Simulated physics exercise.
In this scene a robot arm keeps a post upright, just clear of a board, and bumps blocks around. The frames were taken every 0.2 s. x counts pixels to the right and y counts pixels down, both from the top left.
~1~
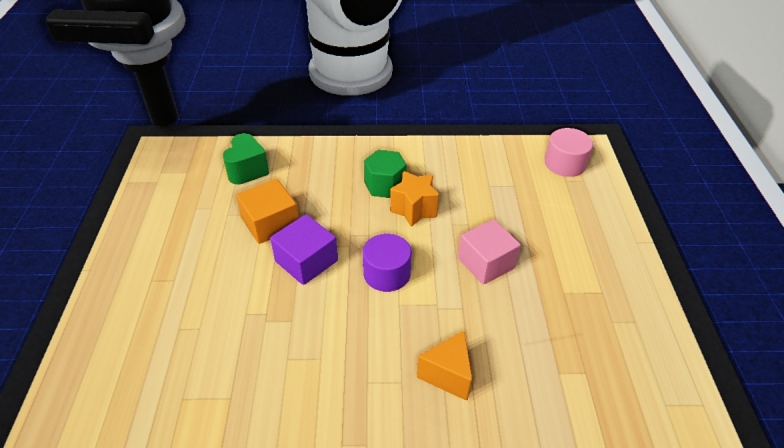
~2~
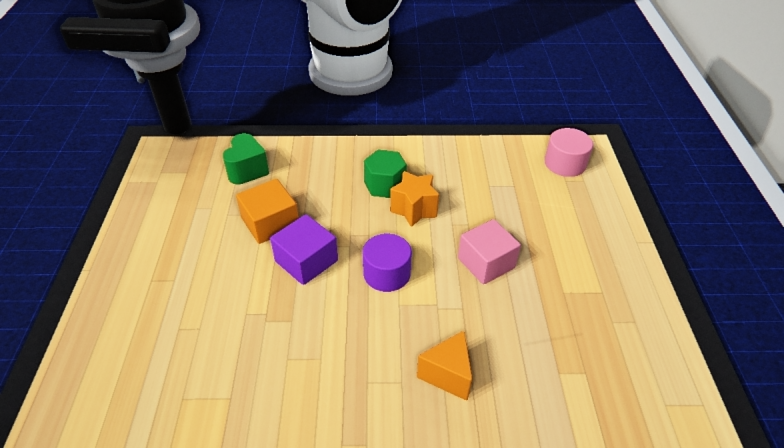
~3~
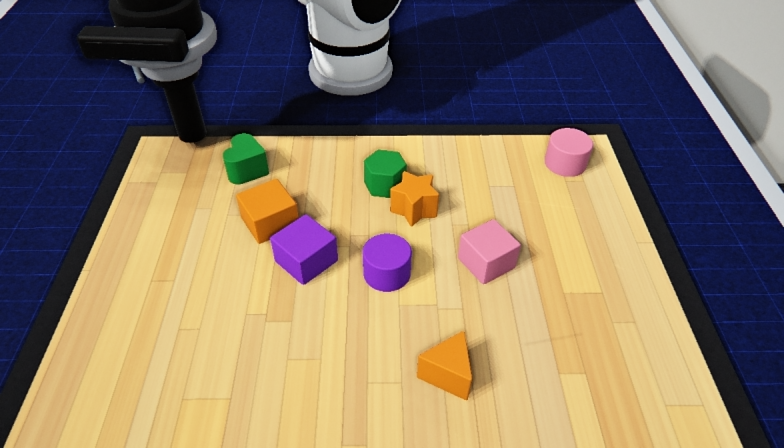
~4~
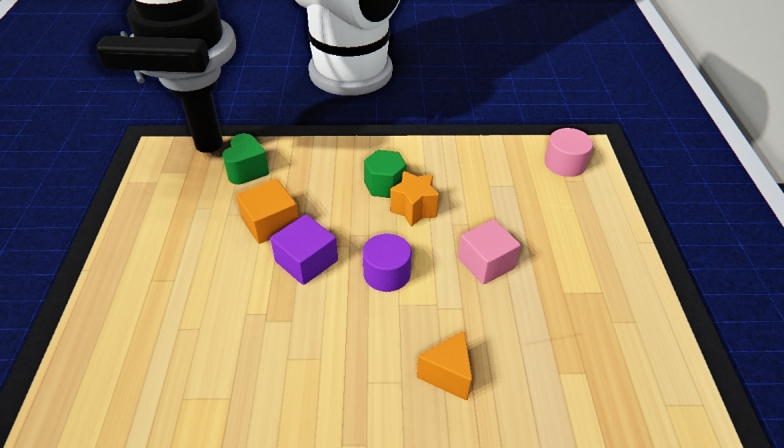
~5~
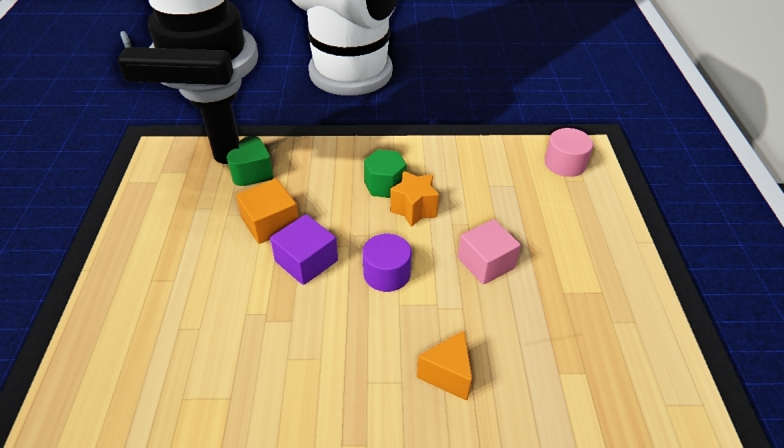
A robot arm moves right and slightly nudges the green heart-shaped block on the wooden board.
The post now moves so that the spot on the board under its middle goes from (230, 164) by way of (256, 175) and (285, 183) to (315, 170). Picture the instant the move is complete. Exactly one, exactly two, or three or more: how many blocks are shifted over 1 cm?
This push will displace one block.
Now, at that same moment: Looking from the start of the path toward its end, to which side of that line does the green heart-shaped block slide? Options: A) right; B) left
(A)
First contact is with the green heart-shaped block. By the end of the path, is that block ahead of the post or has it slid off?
It is gone from the front.
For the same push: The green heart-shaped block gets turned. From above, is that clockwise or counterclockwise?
It goes clockwise.
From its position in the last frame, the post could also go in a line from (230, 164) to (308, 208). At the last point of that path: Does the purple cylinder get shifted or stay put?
Same place.
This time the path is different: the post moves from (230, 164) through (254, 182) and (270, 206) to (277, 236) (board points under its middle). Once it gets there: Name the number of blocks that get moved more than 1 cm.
When the path ends, I think you'll find three or more blocks out of place by more than 1 cm.
On the path given first. One third of the way, post at (255, 167); green heart-shaped block at (276, 162).
Two thirds of the way, post at (284, 174); green heart-shaped block at (305, 170); orange square block at (269, 201), turned 20° clockwise.
At the end, post at (314, 162); green heart-shaped block at (315, 170), turned 40° clockwise; orange square block at (269, 201), turned 20° clockwise; green hexagonal block not moved.
